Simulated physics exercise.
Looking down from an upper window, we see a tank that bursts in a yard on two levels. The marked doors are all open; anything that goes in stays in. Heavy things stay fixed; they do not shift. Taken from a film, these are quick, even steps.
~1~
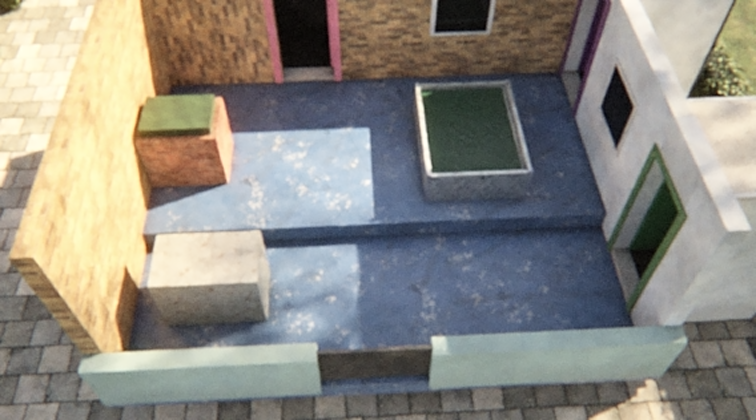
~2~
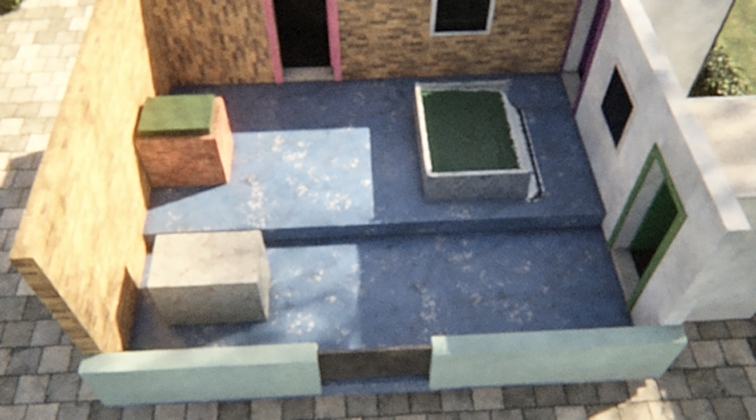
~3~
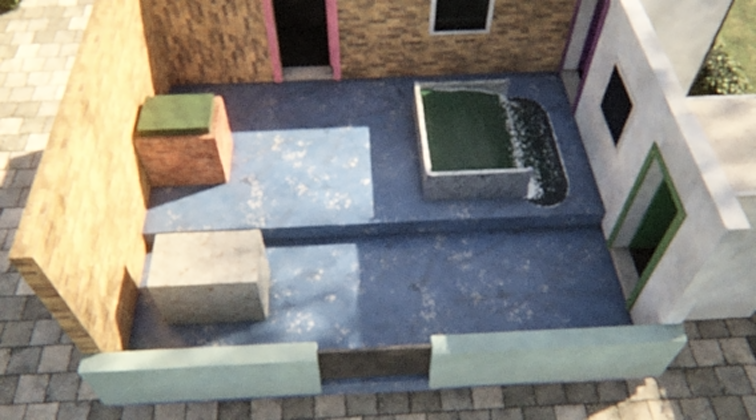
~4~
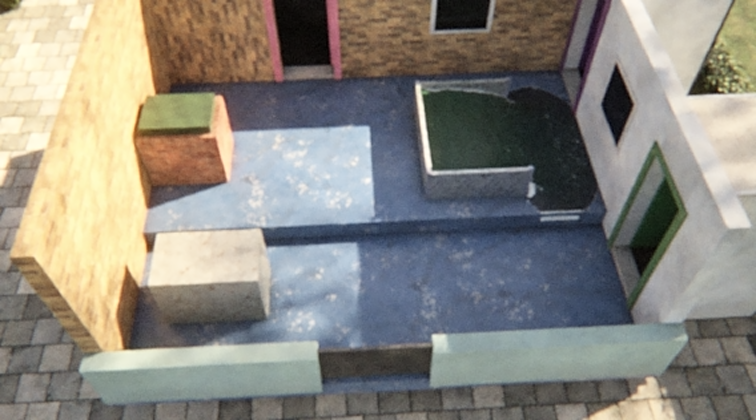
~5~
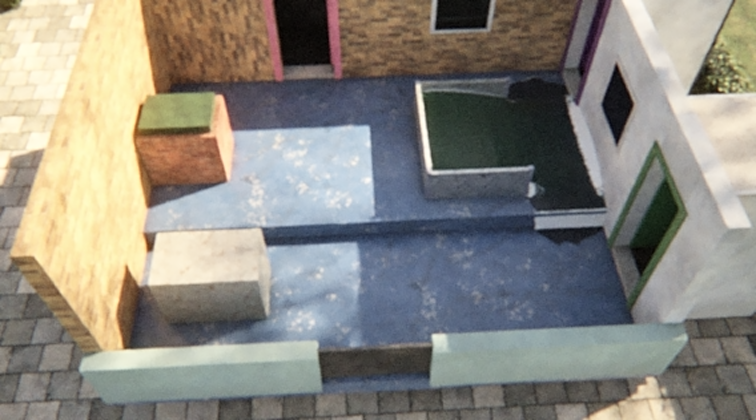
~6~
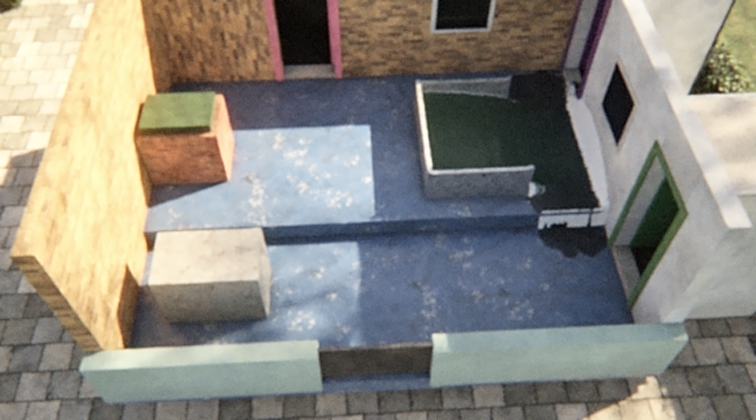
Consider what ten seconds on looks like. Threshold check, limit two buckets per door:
Purple door over; pink door under; green door under.
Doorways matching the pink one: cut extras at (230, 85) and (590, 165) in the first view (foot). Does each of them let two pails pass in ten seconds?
Going through them as given, the first one remains within the limit and the second one tops the limit.
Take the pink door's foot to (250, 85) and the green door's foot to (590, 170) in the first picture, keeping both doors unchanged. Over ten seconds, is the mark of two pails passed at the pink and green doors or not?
Note: Pink door remains short of it; green door crosses the line.
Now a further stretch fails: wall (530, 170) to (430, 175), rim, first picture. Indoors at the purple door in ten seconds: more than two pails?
In that case the purple door stays inside the limit.
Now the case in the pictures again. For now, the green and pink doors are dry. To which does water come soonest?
My pick is the green one.
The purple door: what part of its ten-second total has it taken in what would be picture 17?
Roughly 55 per cent.
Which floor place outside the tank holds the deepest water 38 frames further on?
My finger goes to (125, 376).
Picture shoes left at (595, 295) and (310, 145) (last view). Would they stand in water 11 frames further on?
In order: Swamped and spared.
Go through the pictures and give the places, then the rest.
In the first picture, the open tank at (470, 129) is whole and still.
In the second picture, the front is at (533, 196), out from the gap at (512, 141).
In the third picture, the front is at (551, 201), out from the gap at (511, 142).
In the fourth picture, the front is at (577, 205), out from the gap at (512, 142).
In the fifth picture, water pours out at (512, 142) and has run to (607, 210).
In the sixth picture, the front is at (608, 238), out from the gap at (512, 142).
A moment on, water covers 15 % of the floor; the purple door under two buckets in, the pink door not reached, the green door wet at the sill, nothing in.
Next, water covers 25 % of the floor; the purple door over two buckets in, the pink door not reached, the green door wet at the sill, nothing in.
Then, water covers 45 % of the floor; the purple door over two buckets in, the pink door wet at the sill, nothing in, the green door wet at the sill, nothing in.
Later, water covers 75 % of the floor; the purple door over two buckets in, the pink door wet at the sill, nothing in, the green door under two buckets in.
In the end, water covers 80 % of the floor; the purple door over two buckets in, the pink door wet at the sill, nothing in, the green door under two buckets in.
